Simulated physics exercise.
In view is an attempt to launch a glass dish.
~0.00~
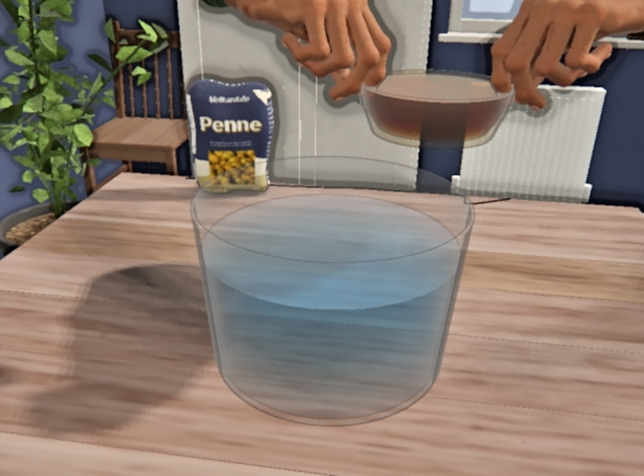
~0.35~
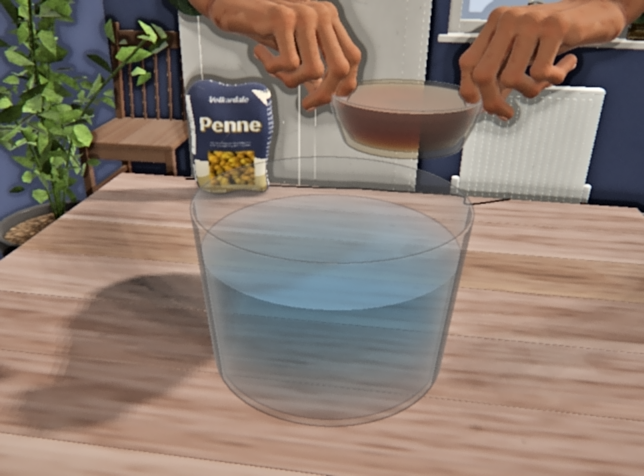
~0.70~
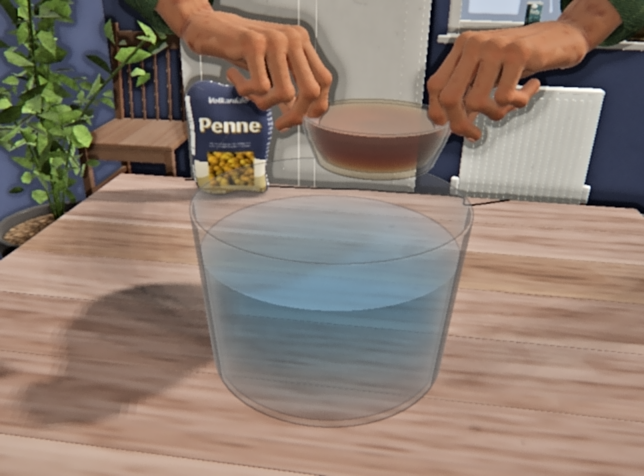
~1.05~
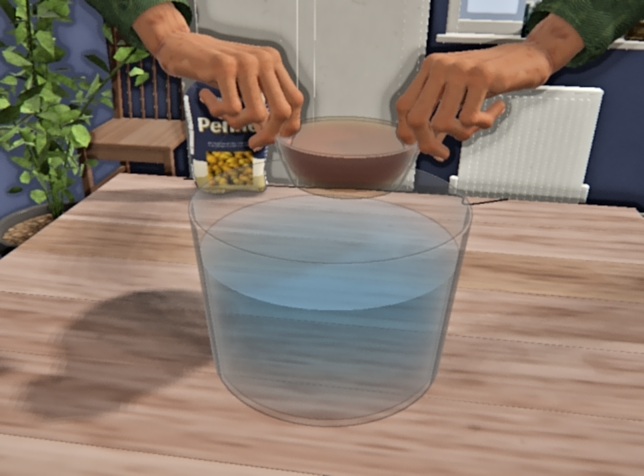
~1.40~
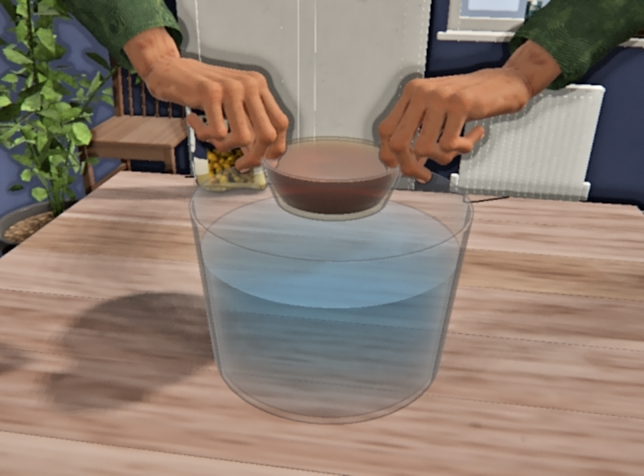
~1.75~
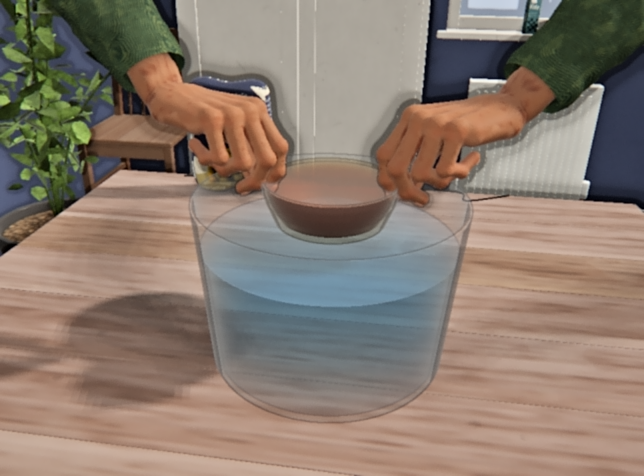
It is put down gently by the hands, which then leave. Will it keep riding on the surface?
No, it goes down.
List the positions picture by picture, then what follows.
The first frame shows dish (434, 104) nearly full; above the basin.
The second frame shows dish nearly full, surface at (406, 98); coming down.
The third frame shows dish (375, 135) nearly full; lower.
The fourth frame shows dish nearly full, surface at (348, 138); lower still.
The fifth frame shows dish (332, 175) nearly full; close to the surface.
The sixth frame shows dish nearly full, surface at (331, 183); just over the surface.
After 2.2 s, the dish dips into the water.
After 2.8 s, water pours in over its rim.
After 5.0 s, the dish lies on the bottom.
